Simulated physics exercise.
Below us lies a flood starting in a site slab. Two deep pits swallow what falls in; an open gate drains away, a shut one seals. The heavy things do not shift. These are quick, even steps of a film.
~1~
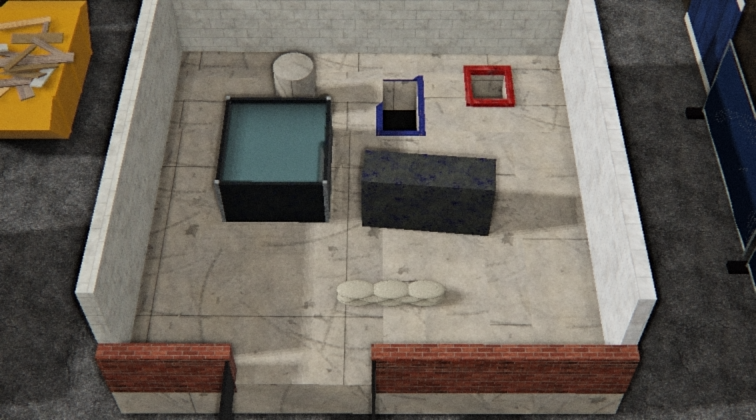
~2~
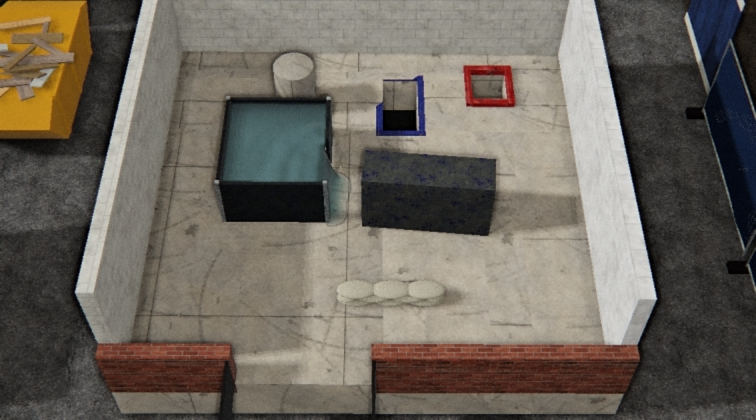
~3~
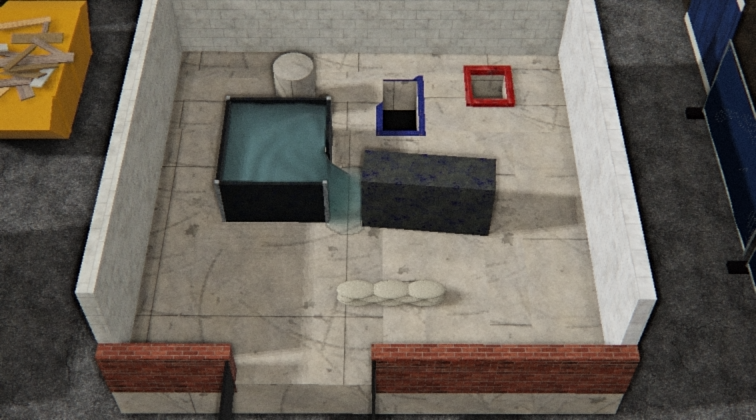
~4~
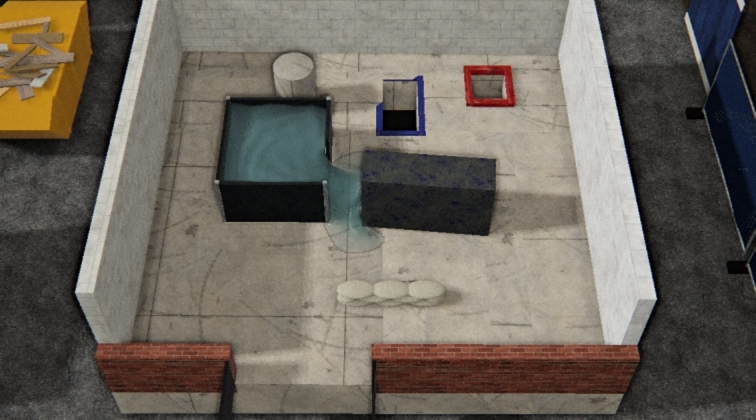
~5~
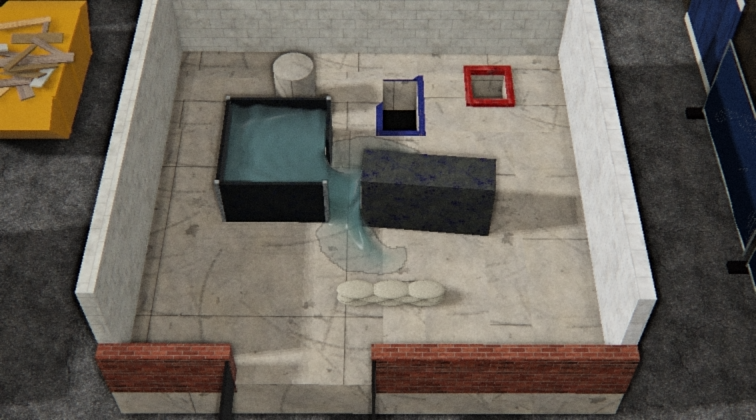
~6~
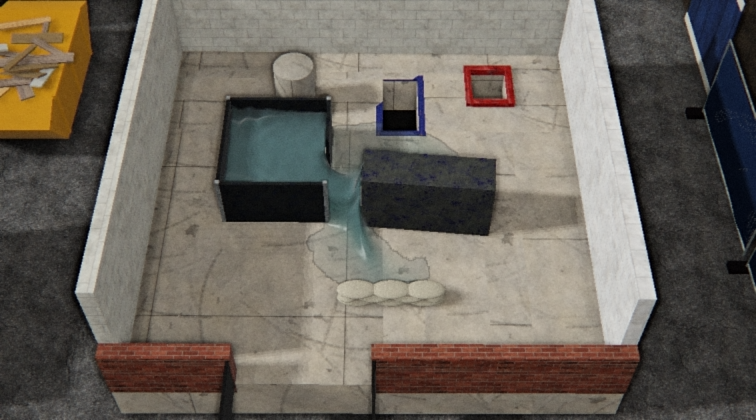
In this clip, water pours from a gap in the right side of a dark tank, meets a dark speckled block, and spreads across the pale walled slab, mostly toward the viewer, reaching a row of three pale rounded objects.
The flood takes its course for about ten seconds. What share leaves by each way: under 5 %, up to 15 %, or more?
The gate takes from 5 to 15 %; the red pit takes not even 5 %; the blue pit takes above 15 %.
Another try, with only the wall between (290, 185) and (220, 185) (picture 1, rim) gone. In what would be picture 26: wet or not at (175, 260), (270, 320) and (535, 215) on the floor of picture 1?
One after the other: Awash, wet, not flooded.
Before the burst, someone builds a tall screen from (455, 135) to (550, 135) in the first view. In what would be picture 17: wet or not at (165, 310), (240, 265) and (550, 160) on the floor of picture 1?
One after the other: Free of water, no water, awash.
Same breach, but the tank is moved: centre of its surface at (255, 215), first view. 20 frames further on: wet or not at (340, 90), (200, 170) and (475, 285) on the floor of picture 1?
In that order: No water, no water, covered.
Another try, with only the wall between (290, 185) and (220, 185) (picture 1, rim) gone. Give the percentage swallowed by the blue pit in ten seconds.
Per cent: Blue 0.
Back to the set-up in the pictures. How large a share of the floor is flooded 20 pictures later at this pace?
Roughly 55 per cent.
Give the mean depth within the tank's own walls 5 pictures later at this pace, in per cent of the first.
Roughly 60 per cent.
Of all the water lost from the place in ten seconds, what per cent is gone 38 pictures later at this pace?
Some 75 per cent.
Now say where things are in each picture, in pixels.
The tank at (275, 143) is whole and still, in the first frame.
The front is at (331, 224), out from the gap at (326, 187), in the second frame.
Water pours out at (326, 187) and has run to a hidden place, in the third frame.
The front is at a hidden place, out from the gap at (326, 188), in the fourth frame.
Water pours out at (326, 188) and has run to a hidden place, in the fifth frame.
The front is at a hidden place, out from the gap at (326, 188), in the sixth frame.
A moment on, water covers 30 % of the floor; the gate 0 %, the red pit 0 %, the blue pit 2 %.
Next, water covers 50 % of the floor; the gate 2 %, the red pit 1 %, the blue pit 5 %.
Then, water covers 55 % of the floor; the gate 4 %, the red pit 1 %, the blue pit 8 %.
Later, water covers 70 % of the floor; the gate 7 %, the red pit 1 %, the blue pit 14 %.
In the end, water covers 85 % of the floor; the gate 11 %, the red pit 1 %, the blue pit 18 %.
